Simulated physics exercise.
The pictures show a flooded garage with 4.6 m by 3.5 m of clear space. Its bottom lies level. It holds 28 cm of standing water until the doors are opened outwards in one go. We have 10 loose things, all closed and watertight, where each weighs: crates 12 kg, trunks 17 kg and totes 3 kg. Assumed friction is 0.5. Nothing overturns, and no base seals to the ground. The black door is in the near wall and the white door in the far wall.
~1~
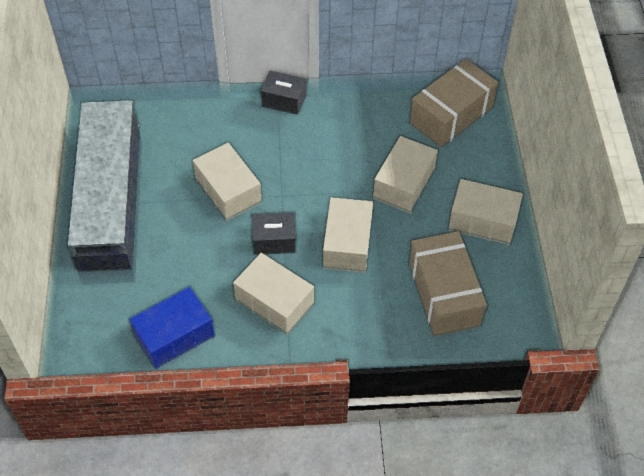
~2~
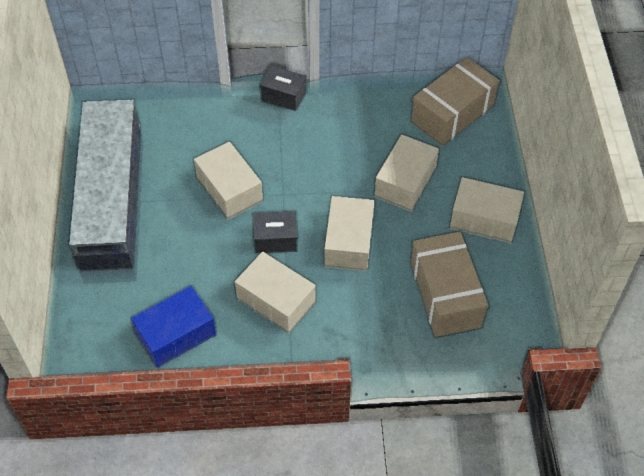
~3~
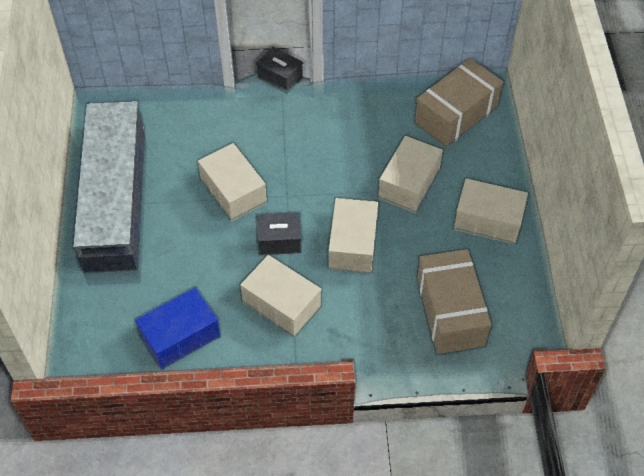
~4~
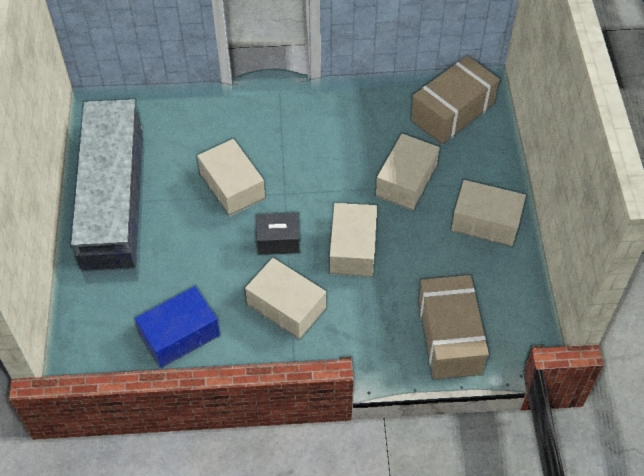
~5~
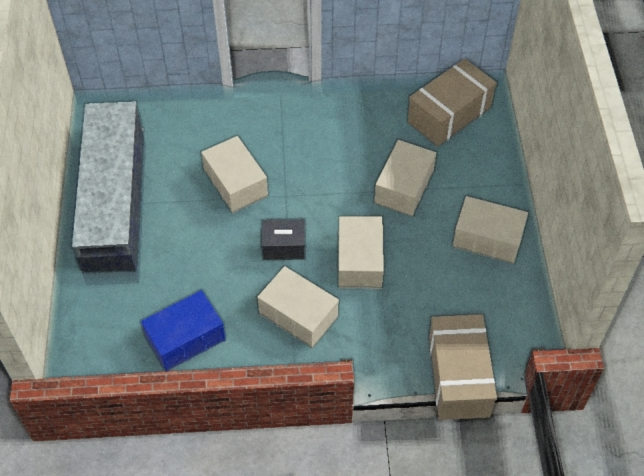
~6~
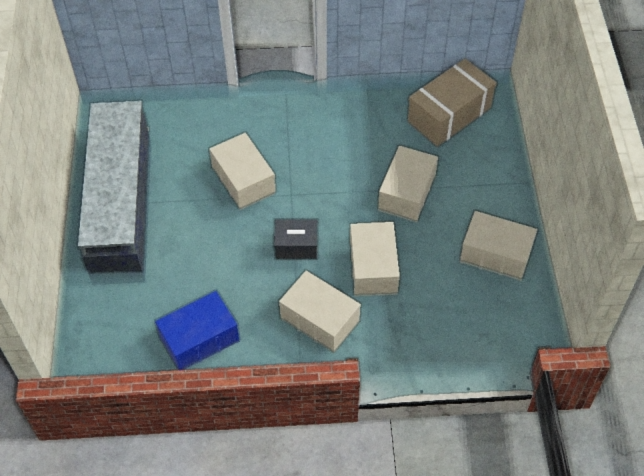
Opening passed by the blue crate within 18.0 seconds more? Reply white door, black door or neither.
Reply: Black door.
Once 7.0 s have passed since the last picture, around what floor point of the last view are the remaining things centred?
Mean position: Approximately (397, 215).
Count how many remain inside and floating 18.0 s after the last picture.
Just then, the number is 1.
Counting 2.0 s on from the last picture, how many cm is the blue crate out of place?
Roughly 60 centimetres by that point.
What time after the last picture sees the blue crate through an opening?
Exit time: About 5.5 s.
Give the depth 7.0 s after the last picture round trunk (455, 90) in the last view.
11 cm.
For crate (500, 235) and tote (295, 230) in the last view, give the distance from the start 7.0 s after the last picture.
The first is washed out, the second washed out.
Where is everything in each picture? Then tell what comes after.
The blue crate at (171, 319) floats; 28 cm deep round most things; 0 of 10 have shifted, in the first frame.
The blue crate at (172, 318) floats; about 4140 L in view; 1 of 10 have shifted, in the second frame.
The blue crate at (176, 320) floats; 28 cm deep round most things; 2 of 10 have shifted, in the third frame.
The blue crate at (176, 319), afloat; 26 cm deep round most things; 4 of 10 have shifted, in the fourth frame.
The blue crate at (182, 322), afloat, 6 cm from its start; 23 cm deep round most things; 9 of 10 have shifted, in the fifth frame.
The blue crate at (196, 323) floats, 13 cm from its start; about 3530 L in view; 10 of 10 have shifted, in the sixth frame.
Then, 2.0 s after the last picture the blue crate is near (260, 325), 0.7 m from its start, afloat; 3 of 10 are out; 7 afloat.
Then, 7.0 s after the last picture the blue crate has gone out by the black door; 7 of 10 are out; 3 afloat.
Then, 14.0 s after the last picture the blue crate has gone out by the black door; 9 of 10 are out; 1 afloat.
Then, 18.0 s after the last picture the blue crate has gone out by the black door; 9 of 10 are out; 1 afloat.
